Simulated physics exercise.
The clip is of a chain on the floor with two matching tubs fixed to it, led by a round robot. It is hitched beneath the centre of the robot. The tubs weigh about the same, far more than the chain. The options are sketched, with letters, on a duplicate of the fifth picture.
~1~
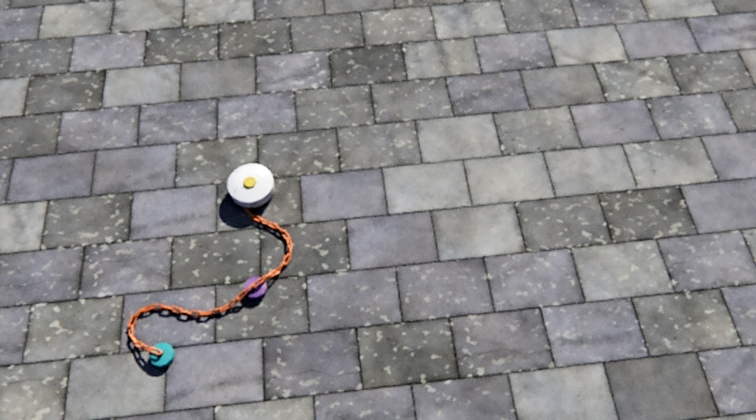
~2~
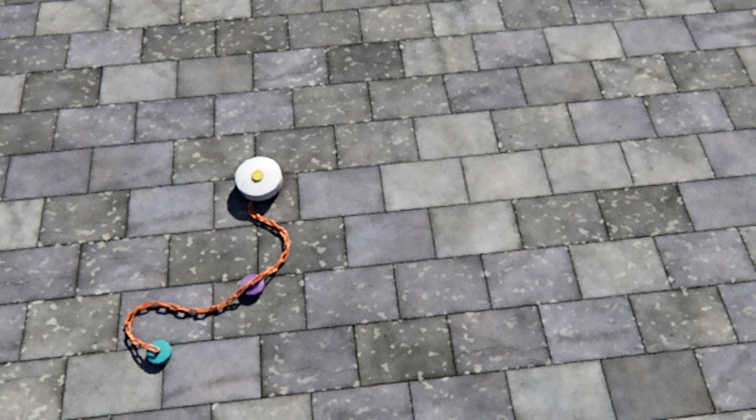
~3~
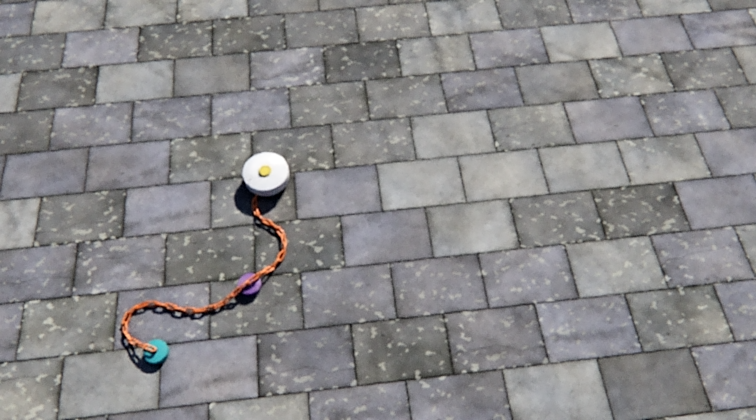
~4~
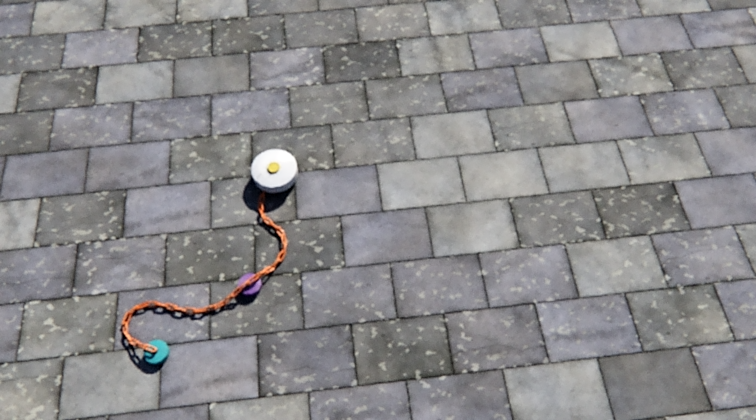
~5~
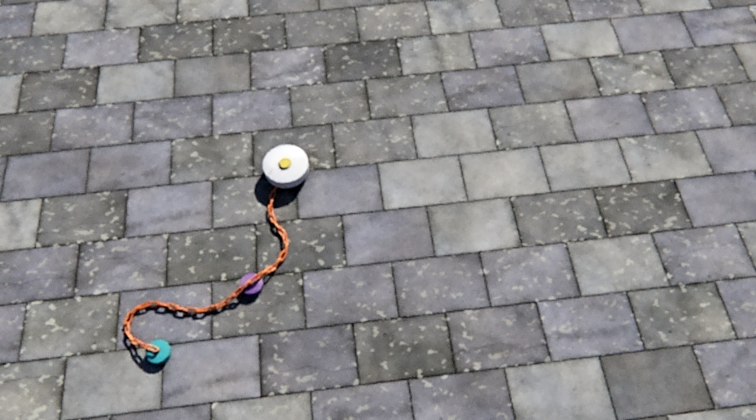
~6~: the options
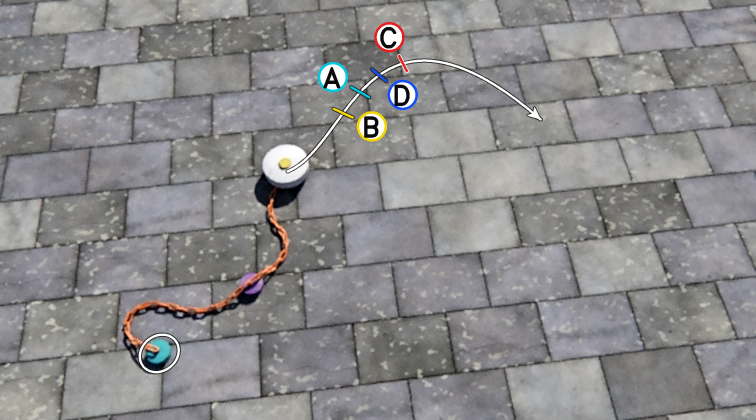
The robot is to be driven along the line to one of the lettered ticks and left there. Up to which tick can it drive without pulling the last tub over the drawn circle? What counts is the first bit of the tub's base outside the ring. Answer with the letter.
All is well up to B.
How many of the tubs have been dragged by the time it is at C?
Two.
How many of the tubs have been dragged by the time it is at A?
Two.
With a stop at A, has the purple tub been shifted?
By then, yes.
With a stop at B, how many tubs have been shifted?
One.
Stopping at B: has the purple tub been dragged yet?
Yes.
On the marked copy, A at (360, 92); B at (343, 113); C at (403, 64); D at (379, 75); the ring at (159, 353); the route from (287, 172) via (400, 65) to (541, 120).
Taking B. A third of the way, robot (312, 149); turquoise tub (158, 352); purple tub (254, 272).
Two thirds of the way, robot (329, 127); turquoise tub (158, 352); purple tub (264, 242).
When it is over, robot (343, 108); turquoise tub (158, 352); purple tub (275, 218); the ringed tub at the far end is still in its ring.
As for the rest, A drags the last tub to (176, 332); C drags the last tub to (218, 279); D drags the last tub to (198, 304).
